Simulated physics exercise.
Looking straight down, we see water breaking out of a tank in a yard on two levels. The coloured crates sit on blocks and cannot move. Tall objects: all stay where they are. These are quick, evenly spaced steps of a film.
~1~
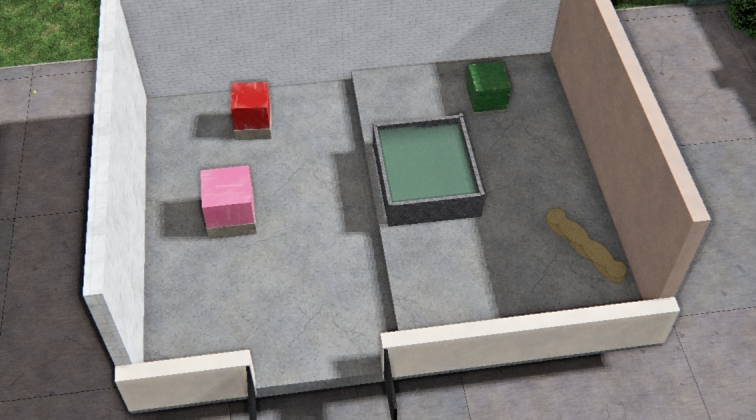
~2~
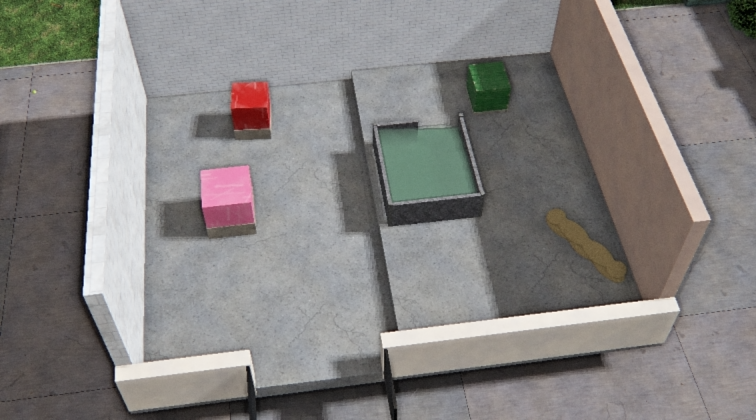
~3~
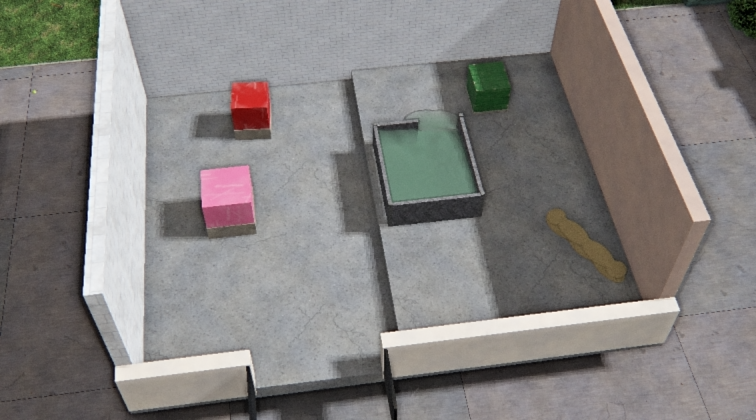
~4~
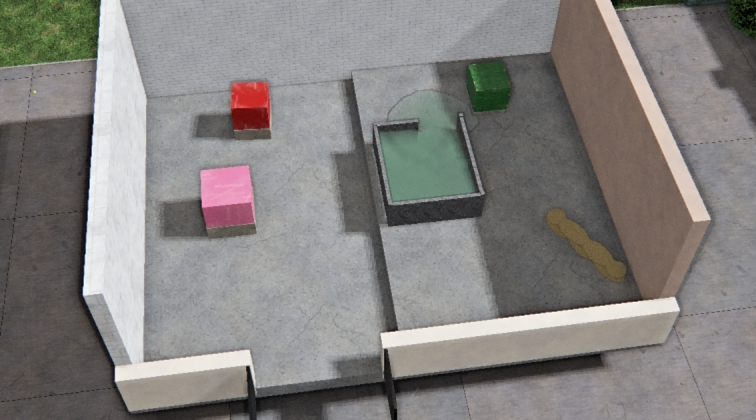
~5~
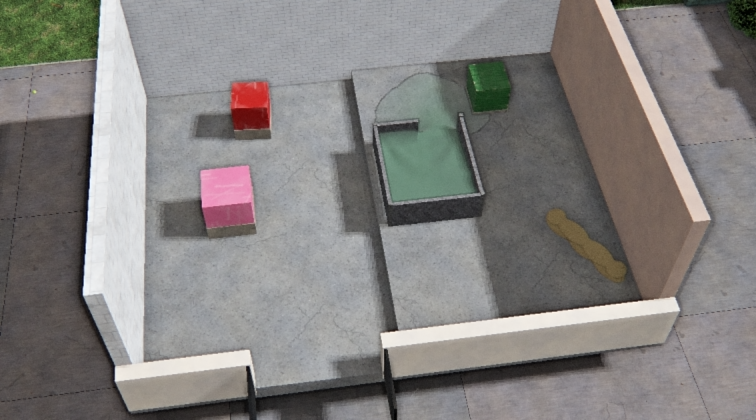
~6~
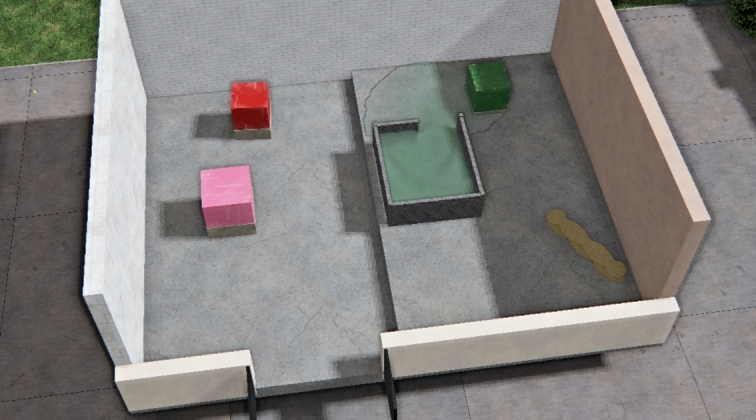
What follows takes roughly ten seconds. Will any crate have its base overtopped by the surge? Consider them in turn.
Each in turn: The green crate is overtopped, the red crate is spared, the pink crate is spared.
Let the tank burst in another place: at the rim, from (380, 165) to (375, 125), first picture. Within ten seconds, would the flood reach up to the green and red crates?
Observed: Green crate stays clear; red crate stays clear.
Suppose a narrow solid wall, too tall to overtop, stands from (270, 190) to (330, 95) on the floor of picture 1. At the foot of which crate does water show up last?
It's the pink-painted one.
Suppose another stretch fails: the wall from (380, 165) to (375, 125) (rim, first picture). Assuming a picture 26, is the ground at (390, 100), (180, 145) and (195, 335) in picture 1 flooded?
The first comes out untouched, the second soaked, the third soaked.
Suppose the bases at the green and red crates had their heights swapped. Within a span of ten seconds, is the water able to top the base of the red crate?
Verdict on the red crate: It gets flooded.
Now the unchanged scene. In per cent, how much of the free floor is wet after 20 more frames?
Close to 25 percent, by my reckoning.
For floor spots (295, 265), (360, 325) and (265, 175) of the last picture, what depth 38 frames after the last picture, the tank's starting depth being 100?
In the order asked, some 2, 0 and 4 in a hundred.
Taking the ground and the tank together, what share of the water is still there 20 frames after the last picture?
Estimate: Close to 100 %.
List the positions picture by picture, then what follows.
The tank at (427, 162) is whole and still, in the first picture.
Water pours out on the tank's far side and has run to a hidden place, in the second picture.
Water pours out on the tank's far side and has run to (412, 117), in the third picture.
Water pours out on the tank's far side and has run to (417, 95), in the fourth picture.
Water pours out on the tank's far side and has run to (432, 77), in the fifth picture.
The front is at (438, 63), out from the gap on the tank's far side, in the sixth picture.
A moment on, water covers 10 % of the floor; the green crate water round its plinth, the red crate not reached, the pink crate not reached.
Next, water covers 15 % of the floor; the green crate water round its plinth, the red crate not reached, the pink crate not reached.
Then, water covers 25 % of the floor; the green crate water round its plinth, the red crate water round its plinth, the pink crate not reached.
Later, water covers 45 % of the floor; the green crate water round its plinth, the red crate water round its plinth, the pink crate water round its plinth.
In the end, water covers 75 % of the floor; the green crate was topped, the red crate stayed above the water, the pink crate stayed above the water.
